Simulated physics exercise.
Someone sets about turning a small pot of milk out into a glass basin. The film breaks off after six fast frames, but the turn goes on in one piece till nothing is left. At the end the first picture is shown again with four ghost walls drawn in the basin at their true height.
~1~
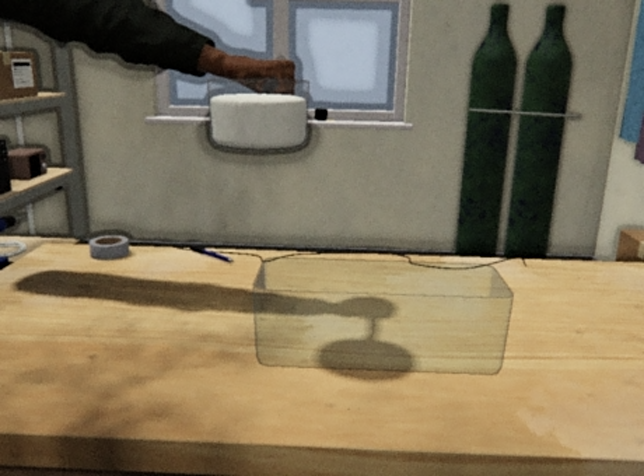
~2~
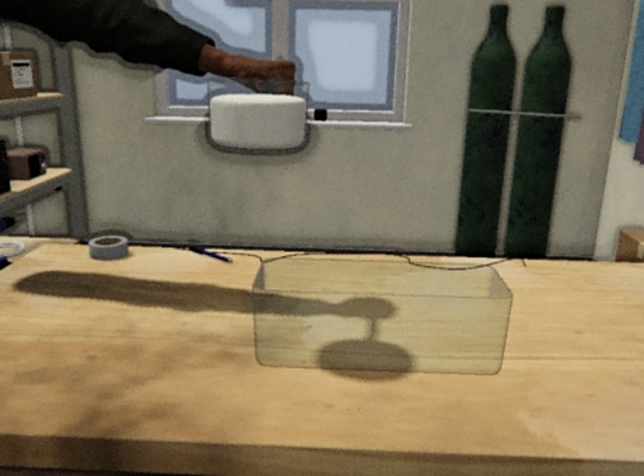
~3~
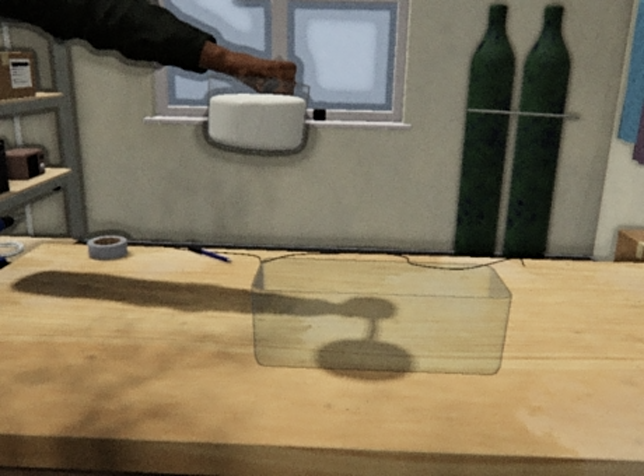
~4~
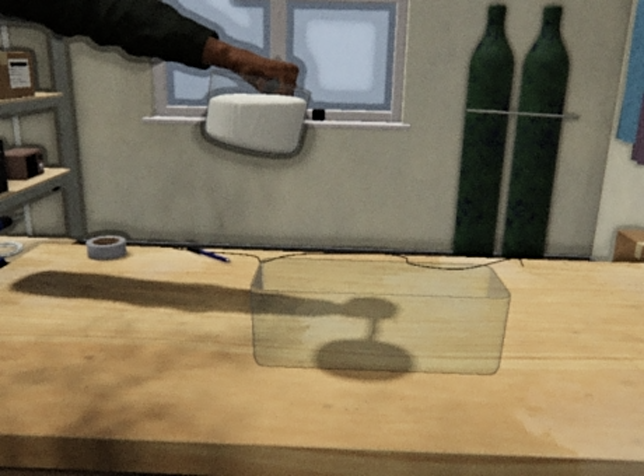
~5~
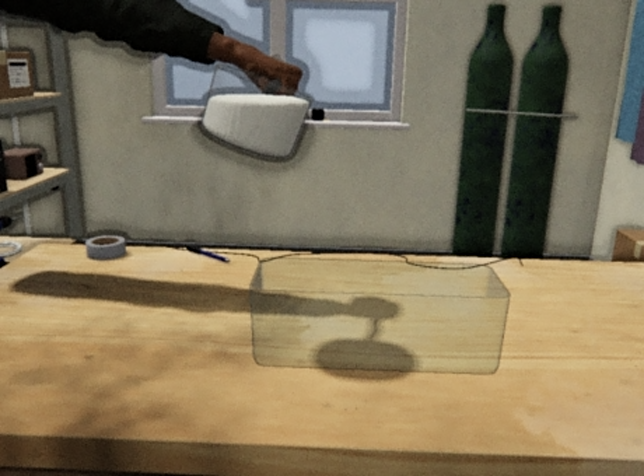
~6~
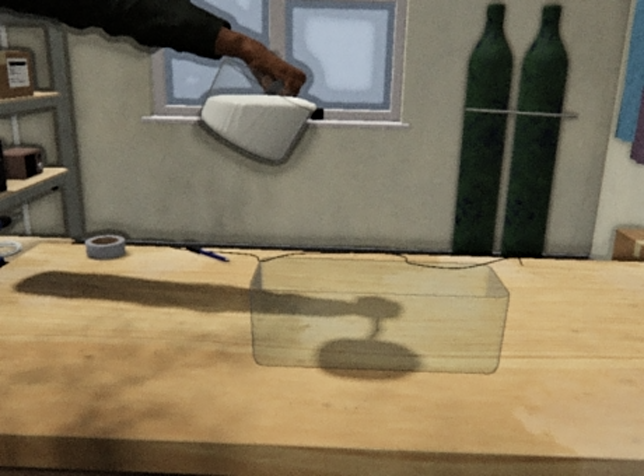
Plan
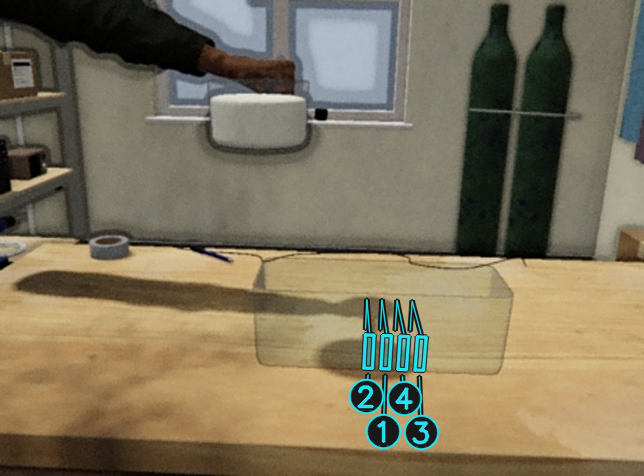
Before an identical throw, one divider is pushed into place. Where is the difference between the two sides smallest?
Position 2 does it best.
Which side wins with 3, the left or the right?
The left one.
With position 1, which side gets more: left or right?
More ends on the left.
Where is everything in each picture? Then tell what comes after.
Upright, lip at (307, 81); basin from (256, 362) to (501, 372); nothing has left yet.
Upright, lip at (307, 82); nothing has left yet.
Tipped about 5°, lip at (308, 86); nothing has left yet.
Tipped about 11°, lip at (309, 91); nothing has left yet.
Tipped about 19°, lip at (311, 99); nothing has left yet.
Tipped about 29°, lip at (312, 108); milk is over the lip, down to (312, 108).
On the marked copy, 1 at (385, 375); 2 at (368, 374); 3 at (419, 376); 4 at (402, 376).
If 1 is chosen, about 79 % ends left of the wall and 19 % right of it.
If 2 is chosen, about 48 % ends left of the wall and 51 % right of it.
If 3 is chosen, about 94 % ends left of the wall and 4 % right of it.
If 4 is chosen, about 95 % ends left of the wall and 3 % right of it.
